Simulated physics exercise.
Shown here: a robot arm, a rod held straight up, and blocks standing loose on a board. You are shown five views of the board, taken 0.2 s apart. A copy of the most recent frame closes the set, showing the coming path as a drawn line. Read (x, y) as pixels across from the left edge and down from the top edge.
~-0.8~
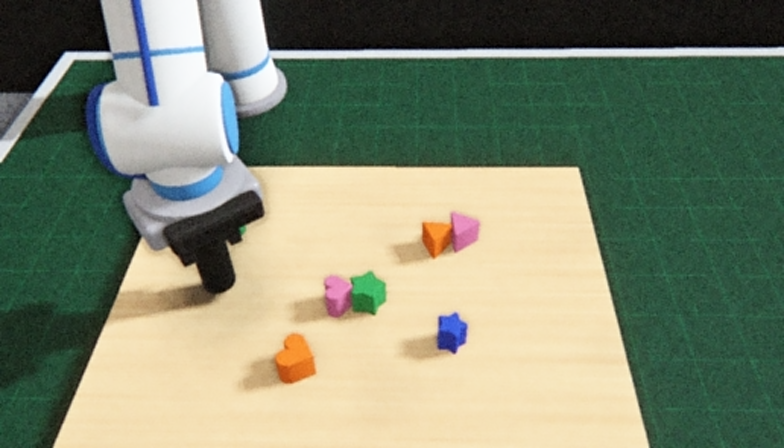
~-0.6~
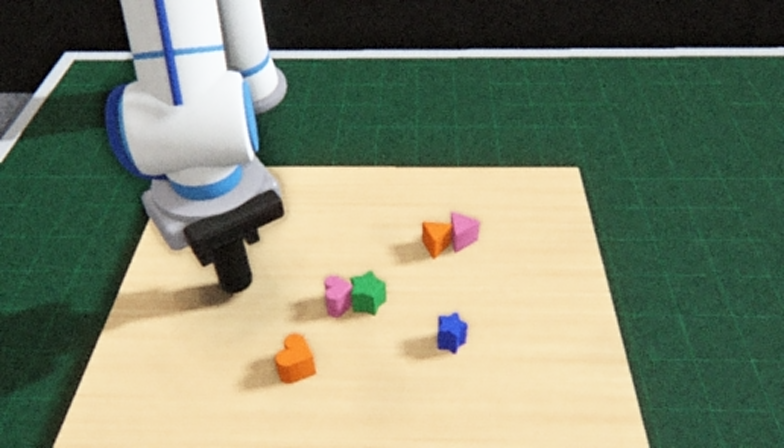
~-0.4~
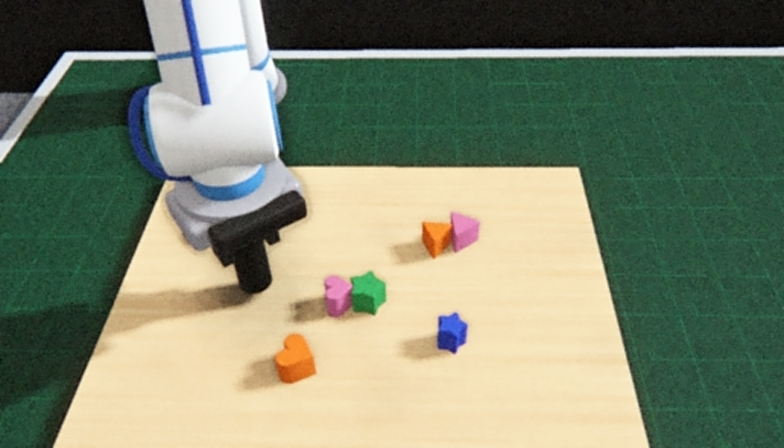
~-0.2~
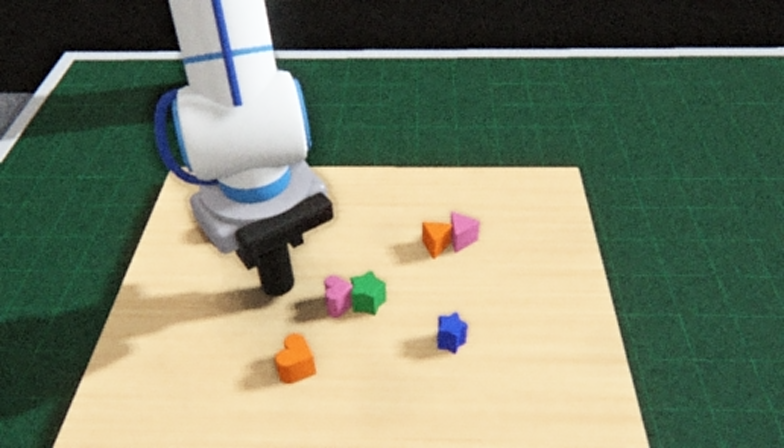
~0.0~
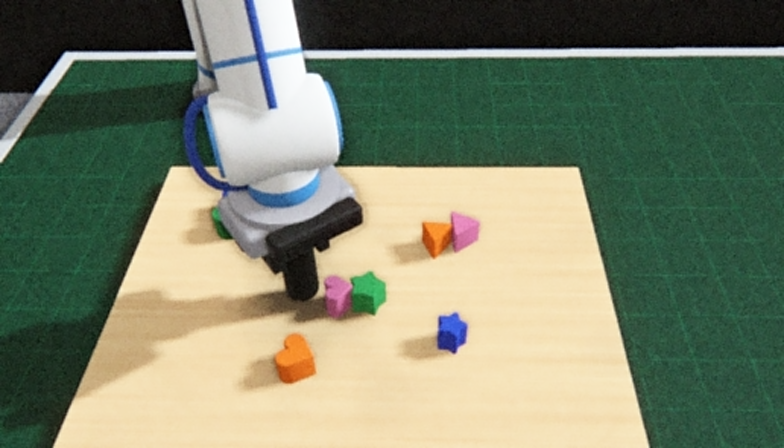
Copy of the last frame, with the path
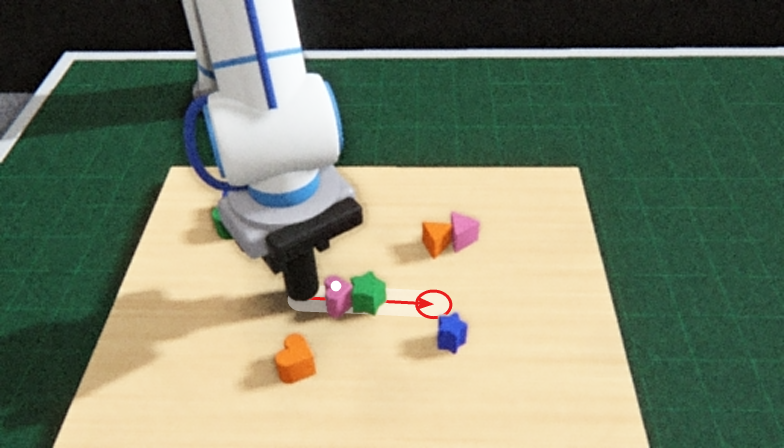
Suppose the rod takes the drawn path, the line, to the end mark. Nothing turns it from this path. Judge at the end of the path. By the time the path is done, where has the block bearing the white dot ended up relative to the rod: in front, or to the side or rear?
My answer is that the block bearing the white dot has slipped off.
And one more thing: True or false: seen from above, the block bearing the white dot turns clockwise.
The statement is correct.
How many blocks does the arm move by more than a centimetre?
Total: Two.
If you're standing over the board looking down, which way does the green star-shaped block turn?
Short answer: Counterclockwise.
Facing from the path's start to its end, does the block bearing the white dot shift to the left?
The answer is no.
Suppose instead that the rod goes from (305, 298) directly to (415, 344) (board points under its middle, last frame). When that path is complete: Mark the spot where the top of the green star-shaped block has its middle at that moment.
Its top centre lands on (401, 286).
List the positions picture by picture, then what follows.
The first picture shows rod tip (220, 283); block tops, pink heart block (336, 286); green star-shaped block (366, 283); blue star-shaped block (452, 323).
The second picture shows rod (237, 282); blocks unchanged.
The third picture shows rod (256, 283); blocks unchanged.
The fourth picture shows rod (278, 285); blocks unchanged.
The fifth picture shows rod (303, 290); pink heart block (336, 286); green star-shaped block (366, 283); blue star-shaped block (452, 323).
Path on the board, from (305, 298) directly to (434, 304); the dot is on the pink heart block.
What follows on the original path. One third of the way, rod (347, 291); pink heart block (368, 293), turned 40° clockwise; green star-shaped block (395, 286).
Two thirds of the way, rod (390, 293); pink heart block (410, 297), turned 50° clockwise; green star-shaped block (436, 287).
At the end, rod (434, 296); pink heart block (432, 307), turned 105° clockwise; green star-shaped block (470, 288), turned 35° anticlockwise; blue star-shaped block in place.
